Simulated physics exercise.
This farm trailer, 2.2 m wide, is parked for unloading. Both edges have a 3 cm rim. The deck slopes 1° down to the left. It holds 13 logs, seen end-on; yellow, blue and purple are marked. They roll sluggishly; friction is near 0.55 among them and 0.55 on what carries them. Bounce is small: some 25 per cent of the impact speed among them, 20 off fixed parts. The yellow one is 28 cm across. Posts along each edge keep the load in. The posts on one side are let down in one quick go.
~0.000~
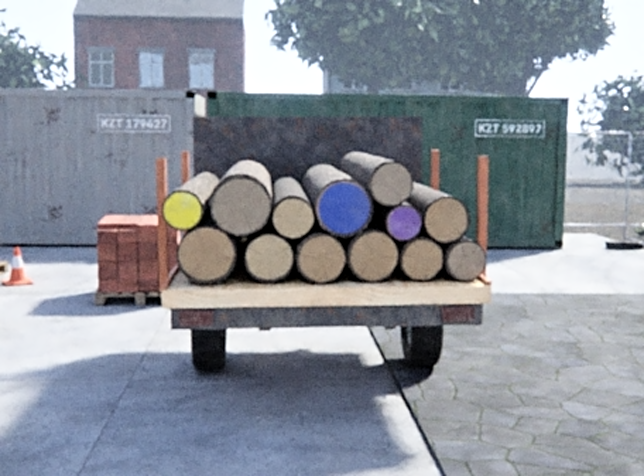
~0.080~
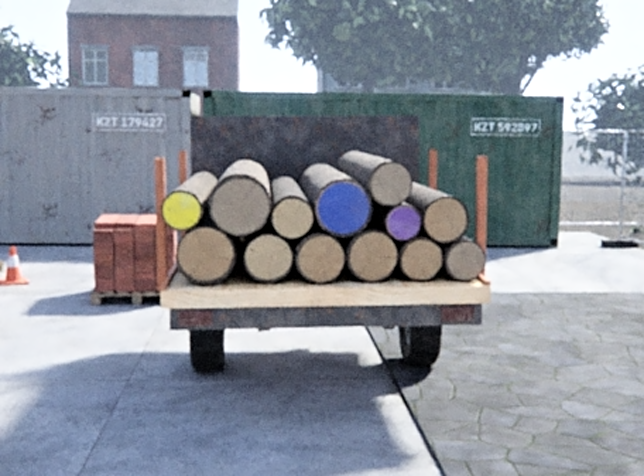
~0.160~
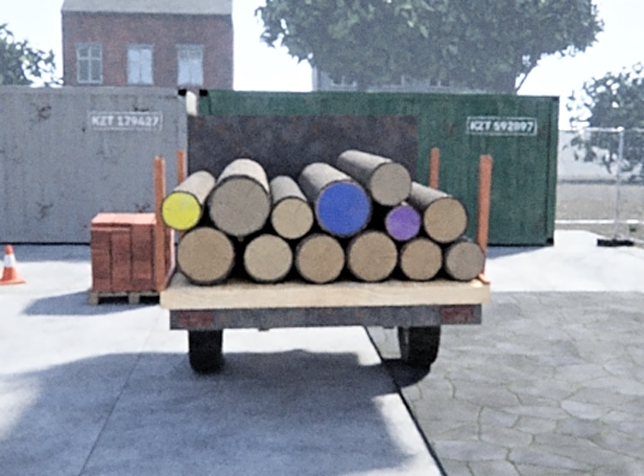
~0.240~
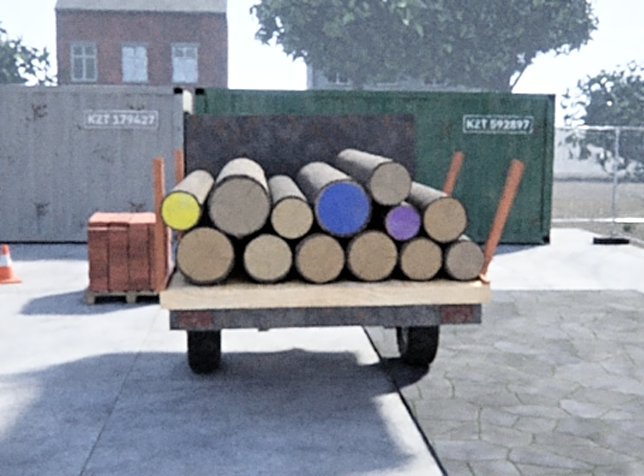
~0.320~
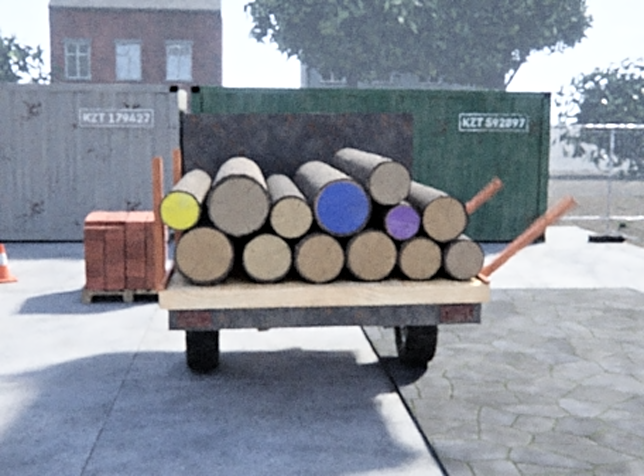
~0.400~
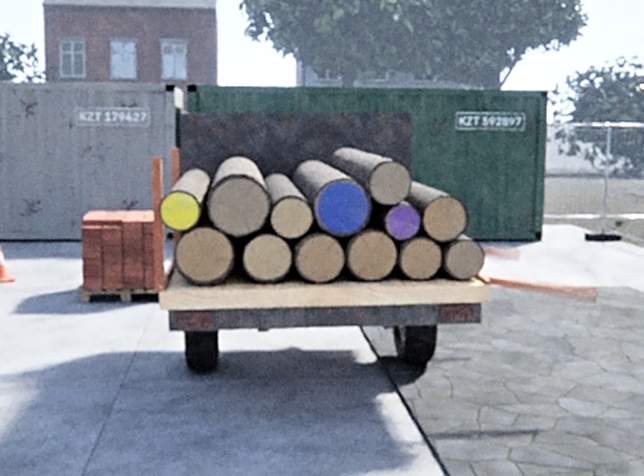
A trailer stacked with logs, a few with yellow, blue and purple ends, stood in a yard while the posts on its right side swung outward and down, and the logs barely moved.
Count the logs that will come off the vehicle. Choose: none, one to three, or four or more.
The answer is none, which leaves 13 of 13.
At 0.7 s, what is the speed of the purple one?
Roughly 0.0 m/s.
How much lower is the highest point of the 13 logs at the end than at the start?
Roughly 0 cm.
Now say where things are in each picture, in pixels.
Yellow (183, 210), blue (344, 208), purple (404, 223); both sides upright; the deck slopes 1° down to the left; 6 of the 13 make up the bottom layer, in the first picture.
Yellow (182, 210), blue (344, 208), purple (404, 223); both sides upright, in the second picture.
Yellow (181, 211), blue (343, 208), purple (403, 223); both sides upright, in the third picture.
Yellow (181, 211), blue (343, 208), purple (403, 223); right posts out by 20°, tip at (518, 167), in the fourth picture.
Yellow (180, 210), blue (343, 208), purple (403, 222); right posts out by 50°, tip at (569, 203), in the fifth picture.
Yellow (180, 211), blue (343, 208), purple (403, 222); right posts out by 100°, tip at (591, 294), in the sixth picture.
By 0.7 s, yellow is up on others, 15 cm from the left edge; blue is up on others, 95 cm from the right edge; purple is up on others, 55 cm from the right edge; 0 of 13 are off.
Finally (1.1 s), yellow is up on others, 15 cm from the left edge; blue is up on others, 95 cm from the right edge; purple is up on others, 55 cm from the right edge; 0 of 13 are off.
